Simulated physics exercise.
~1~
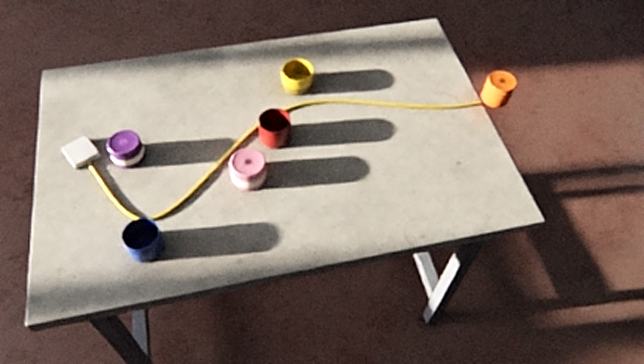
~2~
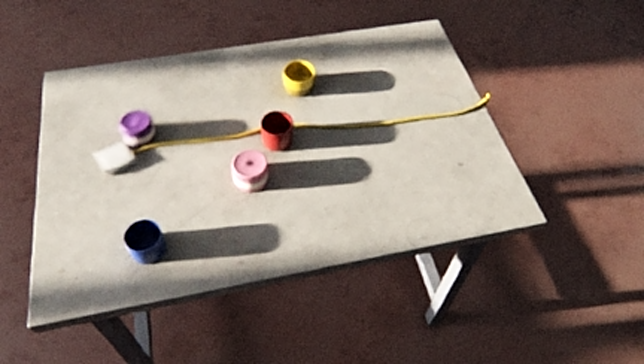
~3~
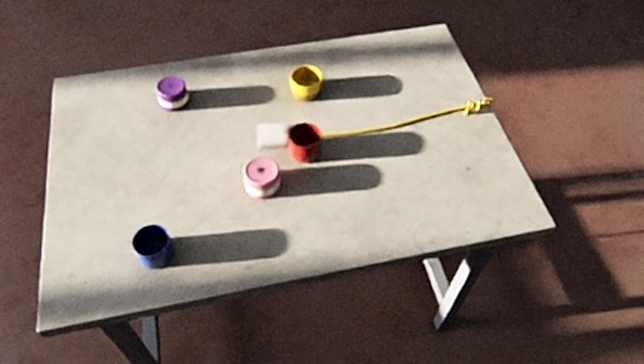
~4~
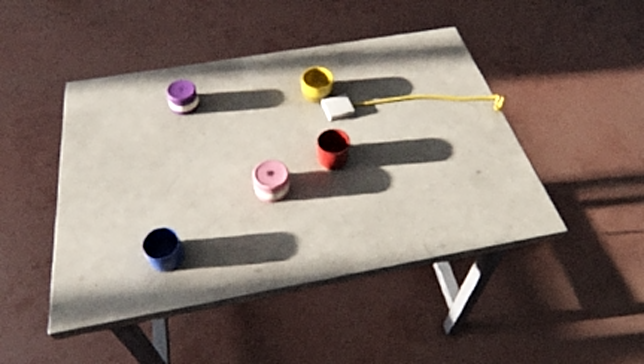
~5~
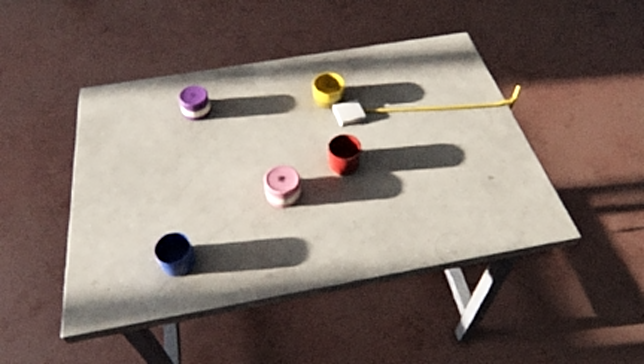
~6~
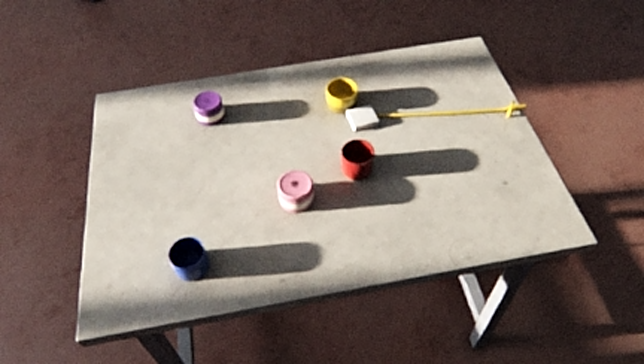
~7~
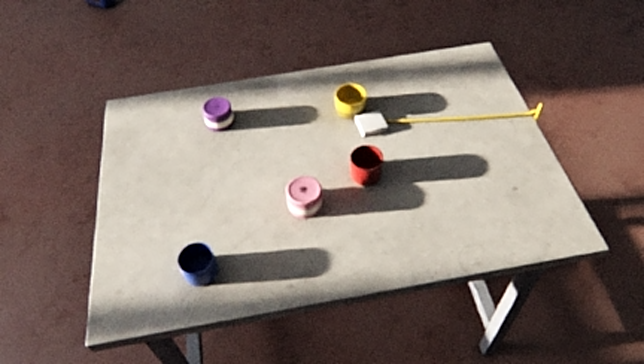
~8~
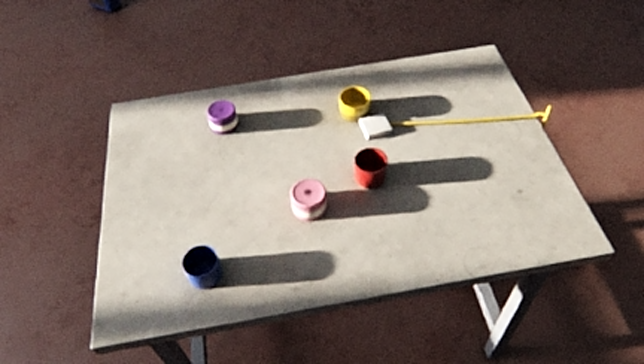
A pale table held several colorful cups and tins as an orange one dropped off the right edge, its yellow cord dragging a white block rightward past the shifting purple tin and red mug until it stopped beside the yellow cup.
